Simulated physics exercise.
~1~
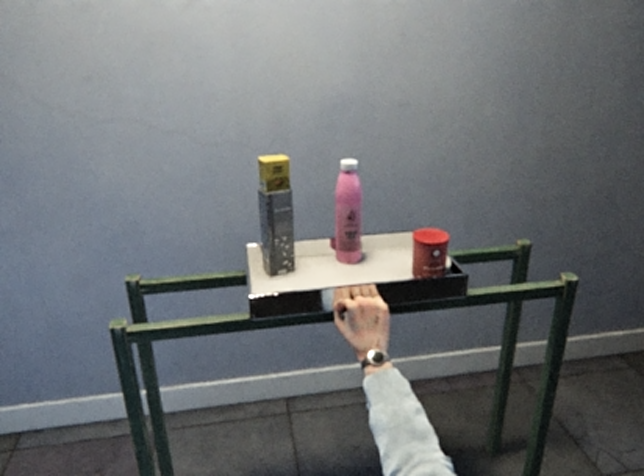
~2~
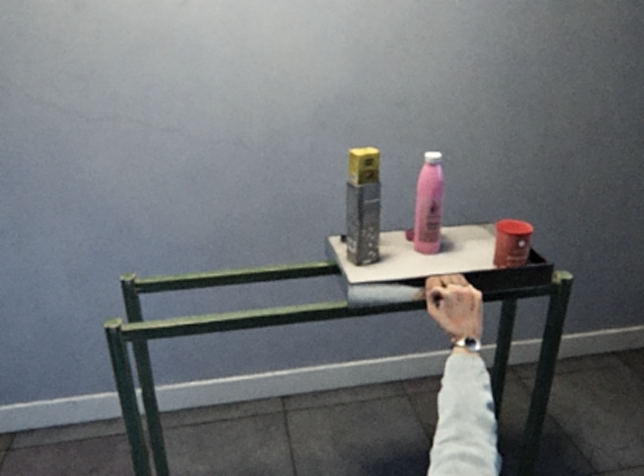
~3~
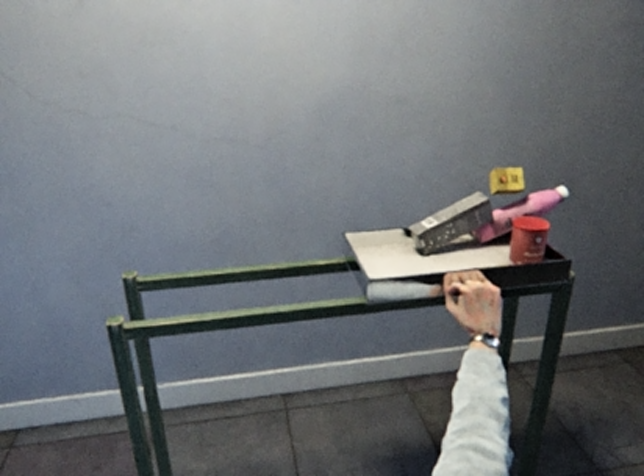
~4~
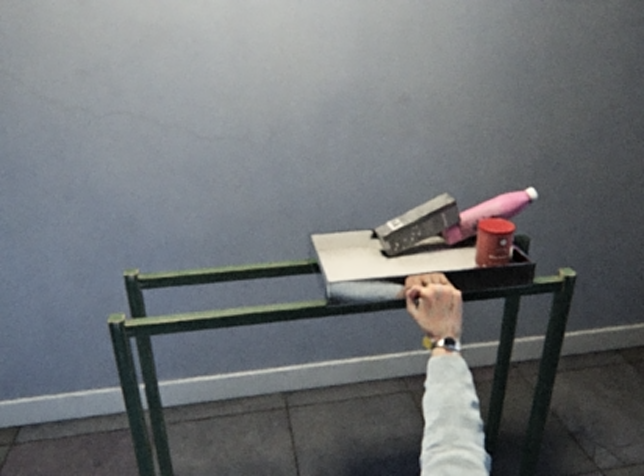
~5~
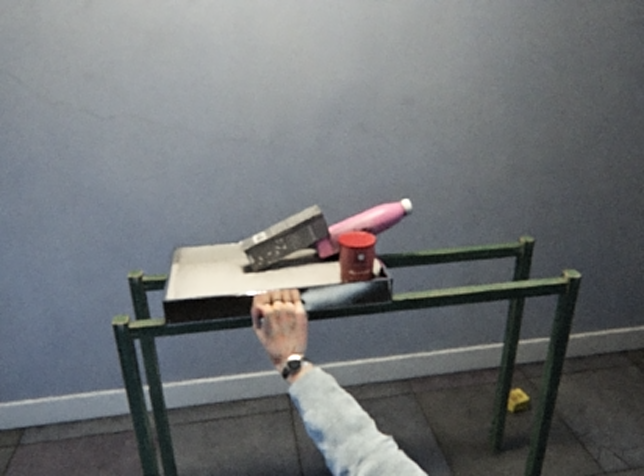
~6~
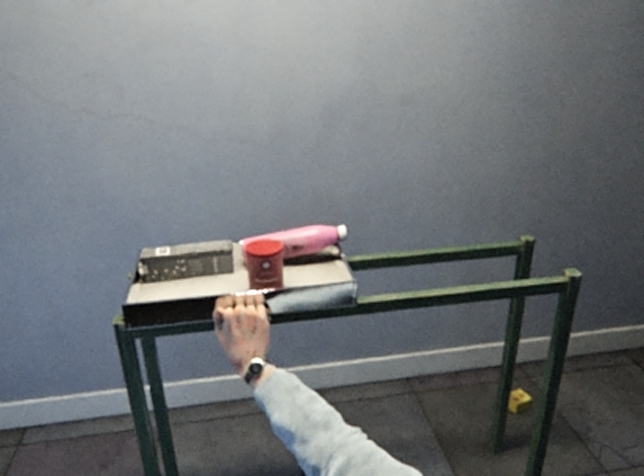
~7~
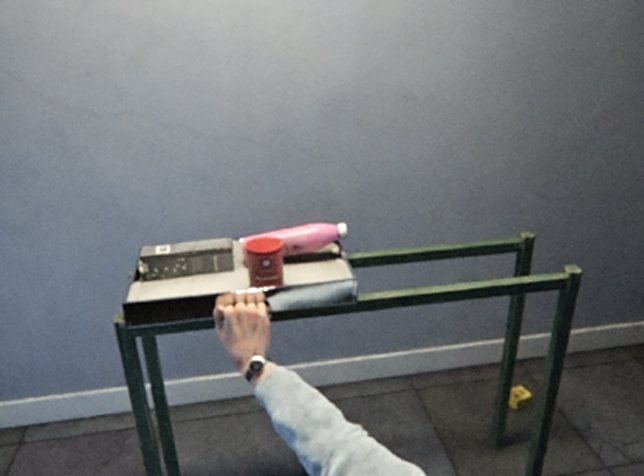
A shallow tray on a green metal frame carries a tall grey carton with a yellow packet on top, a pink bottle and a red tin, while a hand grips its front edge. The hand moves the tray right to the end of the runners. There the carton and bottle tip over to the right, and the yellow packet flies off. The hand then draws the tray left as the packet drops to the floor. At the left end the carton and bottle lie on the tray, and the tin still stands beside them as everything rests.
